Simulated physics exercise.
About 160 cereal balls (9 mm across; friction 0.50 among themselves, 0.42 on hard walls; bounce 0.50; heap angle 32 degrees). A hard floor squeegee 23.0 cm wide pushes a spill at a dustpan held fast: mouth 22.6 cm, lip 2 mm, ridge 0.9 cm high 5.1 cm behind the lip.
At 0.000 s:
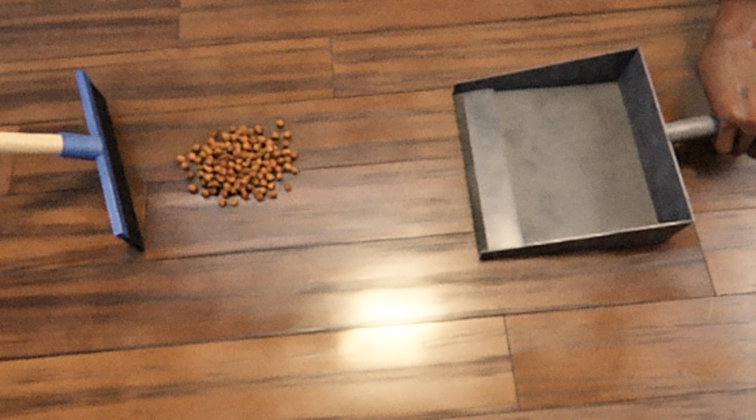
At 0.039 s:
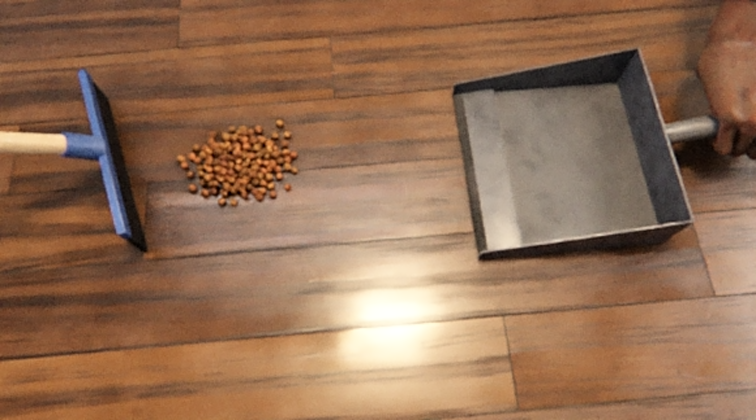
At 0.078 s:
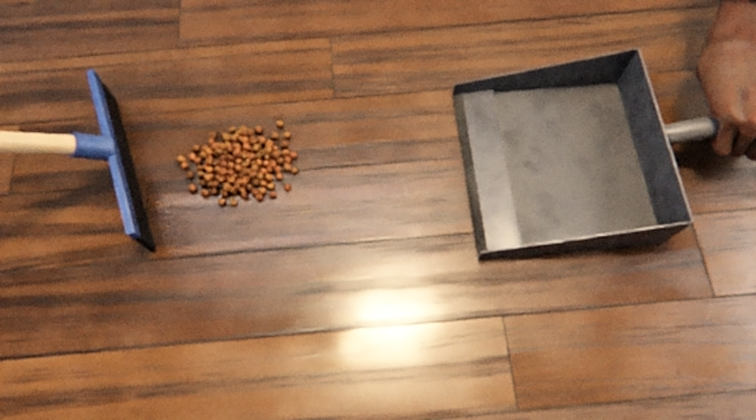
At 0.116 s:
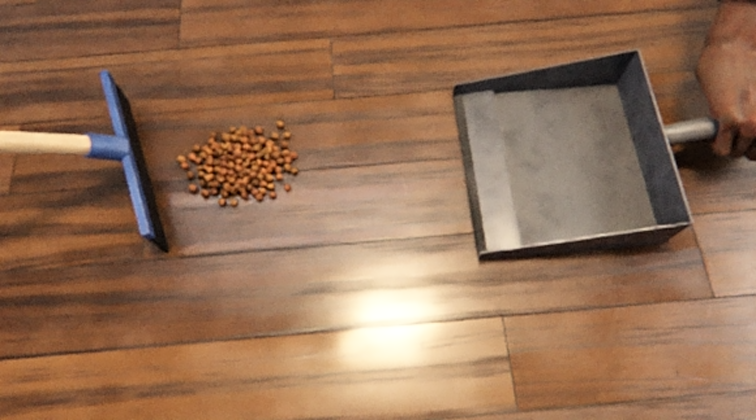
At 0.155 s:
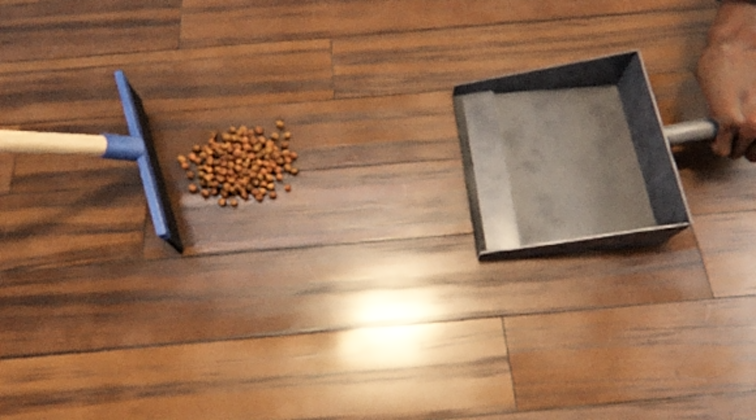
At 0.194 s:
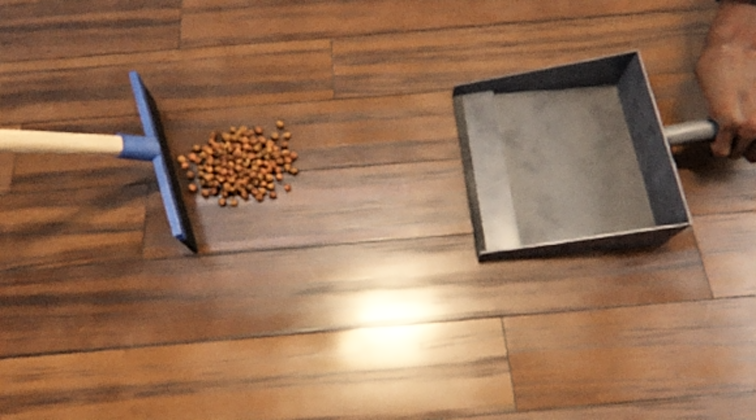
On a wooden floor, a blue squeegee sliding right up to a small heap of brown balls, a hand holding a metal dustpan still.
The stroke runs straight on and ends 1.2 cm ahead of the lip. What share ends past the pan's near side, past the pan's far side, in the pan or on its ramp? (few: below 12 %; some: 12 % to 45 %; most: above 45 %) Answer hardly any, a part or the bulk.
Past the pan's near side: Hardly any; past the pan's far side: A part; in the pan or on its ramp: Hardly any.
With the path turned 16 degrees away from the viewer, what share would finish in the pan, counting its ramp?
Then about 20 per cent.
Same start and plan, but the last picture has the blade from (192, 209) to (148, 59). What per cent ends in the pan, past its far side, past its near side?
Pan 15, far 55, near 0.
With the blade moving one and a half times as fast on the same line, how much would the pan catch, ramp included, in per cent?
In that case some 15 per cent.
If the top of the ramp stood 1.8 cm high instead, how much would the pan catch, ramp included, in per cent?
In that case some 0 per cent.
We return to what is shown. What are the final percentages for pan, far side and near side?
Near side 0; far side 20; pan 0.
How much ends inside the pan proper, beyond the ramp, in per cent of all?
Some 0 per cent.
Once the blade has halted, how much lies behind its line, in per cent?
Roughly 10 per cent.
After 0.54 s, middle of the blade 21 cm from the lip; 0 % over the lip, far side 5 %, near side 0 %.
After 0.76 s, middle of the blade 11 cm from the lip; 0 % over the lip, far side 15 %, near side 0 %.
After 1.10 s, middle of the blade 5 cm from the lip; 5 % over the lip, far side 20 %, near side 0 %.
By 1.4 s all is still; near side 0 %, far side 20 %, pan 0 %, in front of the lip or behind the blade 80 %.
